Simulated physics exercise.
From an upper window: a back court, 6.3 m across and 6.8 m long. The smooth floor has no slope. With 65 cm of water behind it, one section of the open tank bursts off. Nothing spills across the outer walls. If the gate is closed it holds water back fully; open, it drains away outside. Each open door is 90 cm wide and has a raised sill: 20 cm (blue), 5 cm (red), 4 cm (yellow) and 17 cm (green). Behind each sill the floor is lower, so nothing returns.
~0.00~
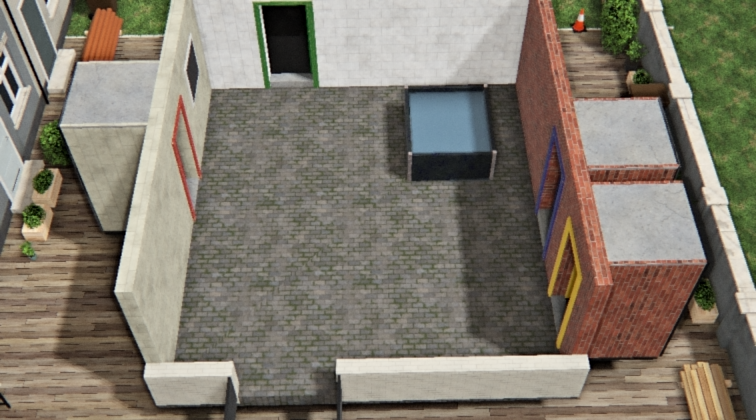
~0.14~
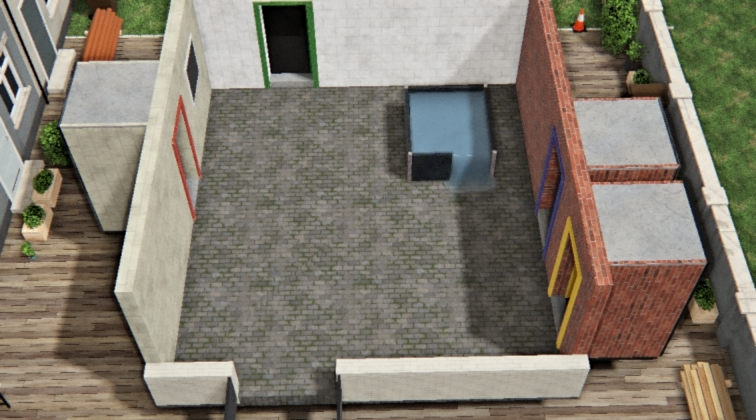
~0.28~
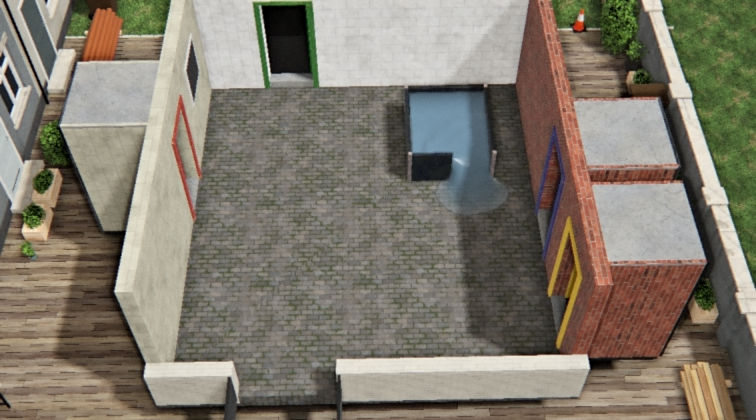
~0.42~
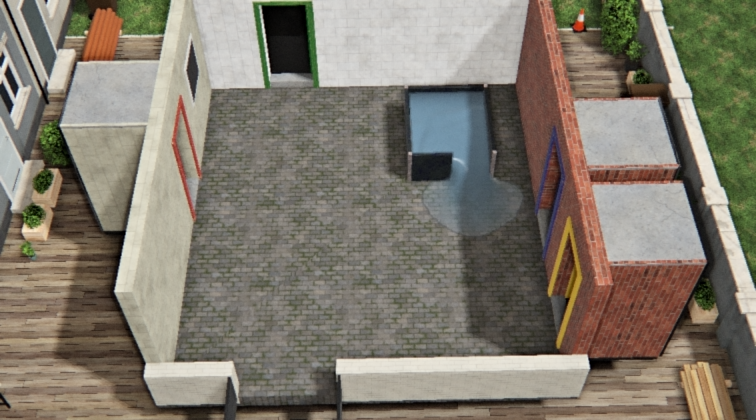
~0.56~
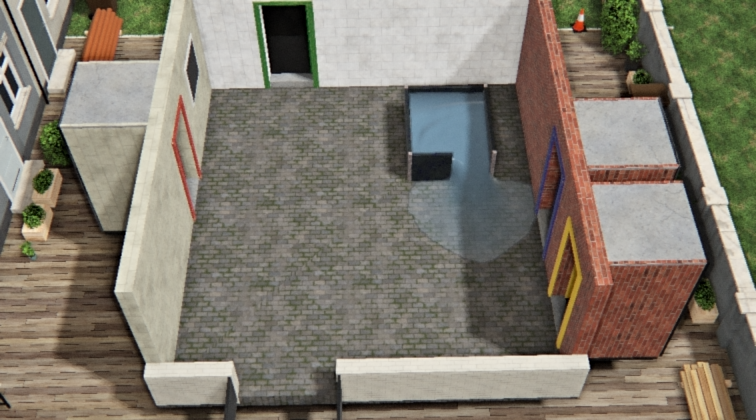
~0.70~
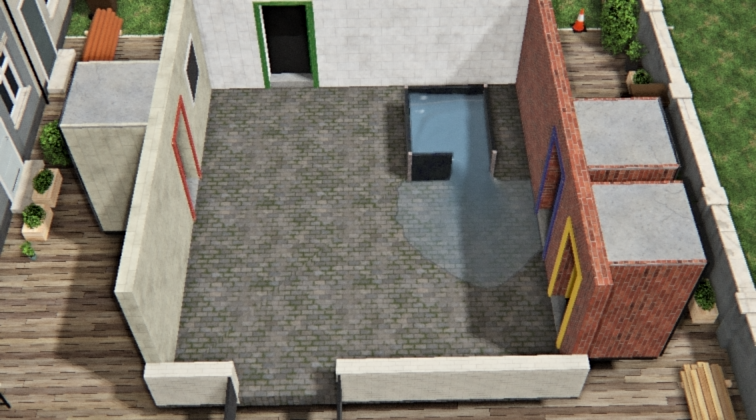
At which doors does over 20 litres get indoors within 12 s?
Within that time: At the blue door it does not reach the limit; at the red door it keeps below the limit; at the yellow door it goes over the limit; at the green door it keeps below the limit.
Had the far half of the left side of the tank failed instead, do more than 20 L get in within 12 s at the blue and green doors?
Against that limit: Blue below, green under.
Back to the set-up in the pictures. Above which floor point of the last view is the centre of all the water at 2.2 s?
Near (465, 218).
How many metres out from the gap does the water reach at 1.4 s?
About 4.4 m.
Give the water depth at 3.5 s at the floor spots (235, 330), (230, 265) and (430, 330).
About 0, 0 and 12 cm.
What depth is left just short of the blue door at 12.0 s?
About 3.5 cm.
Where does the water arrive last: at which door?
It is the green one.
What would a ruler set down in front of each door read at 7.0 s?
In cm: Blue 6, red 5, yellow 9, green 0.
After 1.4 s water covers 25 % of the floor and is deepest (34 cm) near (473, 181); blue door 21 cm at the sill, 0 L in, red door not reached, yellow door 8 cm at the sill, 0 L in, green door not reached.
After 2.2 s water covers 30 % of the floor and is deepest (34 cm) near (551, 377); blue door 16 cm at the sill, 0 L in, red door not reached, yellow door 8 cm at the sill, 6 L in, green door not reached.
After 3.5 s water covers 35 % of the floor and is deepest (20 cm) near (523, 338); blue door 12 cm at the sill, 1 L in, red door not reached, yellow door 10 cm at the sill, 20 L in, green door not reached.
After 7.0 s water covers 60 % of the floor and is deepest (11 cm) near (172, 384); blue door 6 cm at the sill, 1 L in, red door 5 cm at the sill, 0 L in, yellow door 9 cm at the sill, 92 L in, green door not reached.
After 12.0 s water covers 85 % of the floor and is deepest (7 cm) near (211, 99); blue door 4 cm at the sill, 1 L in, red door 4 cm at the sill, 0 L in, yellow door 5 cm at the sill, 121 L in, green door 6 cm at the sill, 0 L in.
